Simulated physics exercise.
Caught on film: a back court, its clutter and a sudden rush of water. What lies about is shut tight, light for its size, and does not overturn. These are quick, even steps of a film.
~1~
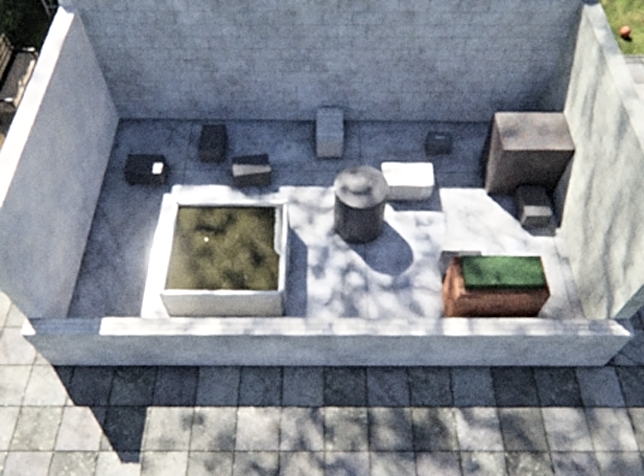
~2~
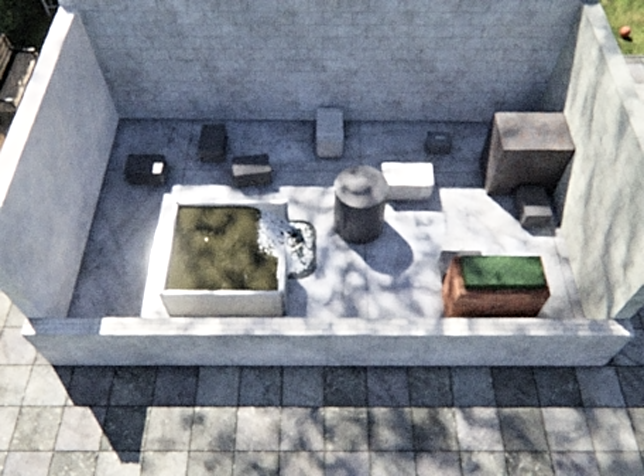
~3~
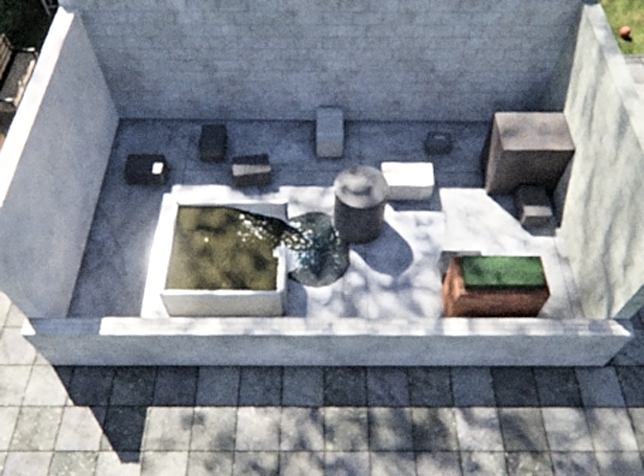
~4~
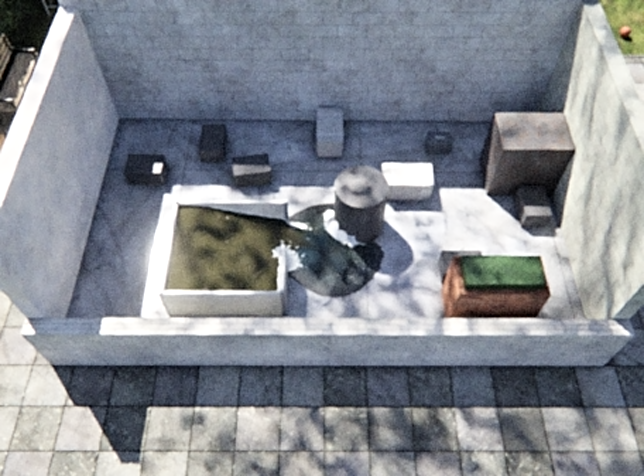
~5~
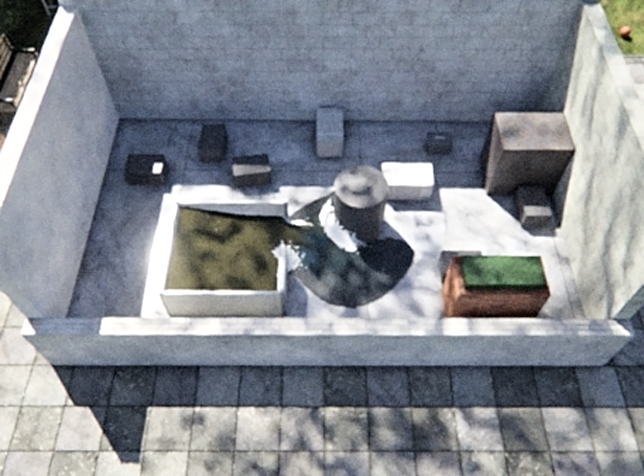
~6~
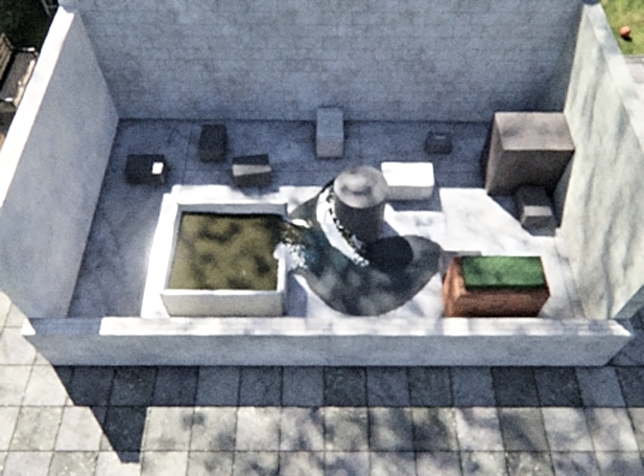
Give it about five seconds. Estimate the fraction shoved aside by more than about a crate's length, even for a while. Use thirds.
It is under a third.
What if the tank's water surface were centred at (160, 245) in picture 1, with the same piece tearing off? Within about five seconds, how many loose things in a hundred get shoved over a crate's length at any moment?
Near 10 in a hundred.
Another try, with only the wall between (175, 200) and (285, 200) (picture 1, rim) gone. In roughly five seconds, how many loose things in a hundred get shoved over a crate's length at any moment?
Near 60 in a hundred.
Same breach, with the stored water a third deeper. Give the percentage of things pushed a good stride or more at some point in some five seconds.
Some 20 per cent.
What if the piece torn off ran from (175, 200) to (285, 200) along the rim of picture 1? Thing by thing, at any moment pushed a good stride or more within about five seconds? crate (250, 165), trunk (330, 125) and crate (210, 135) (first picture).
In that order: That far or more, that far or more, swept aside.
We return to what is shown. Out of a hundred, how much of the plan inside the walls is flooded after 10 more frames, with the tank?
Roughly 45 per cent.
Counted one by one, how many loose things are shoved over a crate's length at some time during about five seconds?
1 of them.
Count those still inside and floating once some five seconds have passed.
3 of them.
A moment on, 0 of 8 are well off their spots; 0 afloat.
Next, 1 of 8 are well off their spots; 1 afloat.
Later, 1 of 8 are well off their spots; 2 afloat.
In the end, 1 of 8 are well off their spots, and 1 have been at some point; 3 afloat.
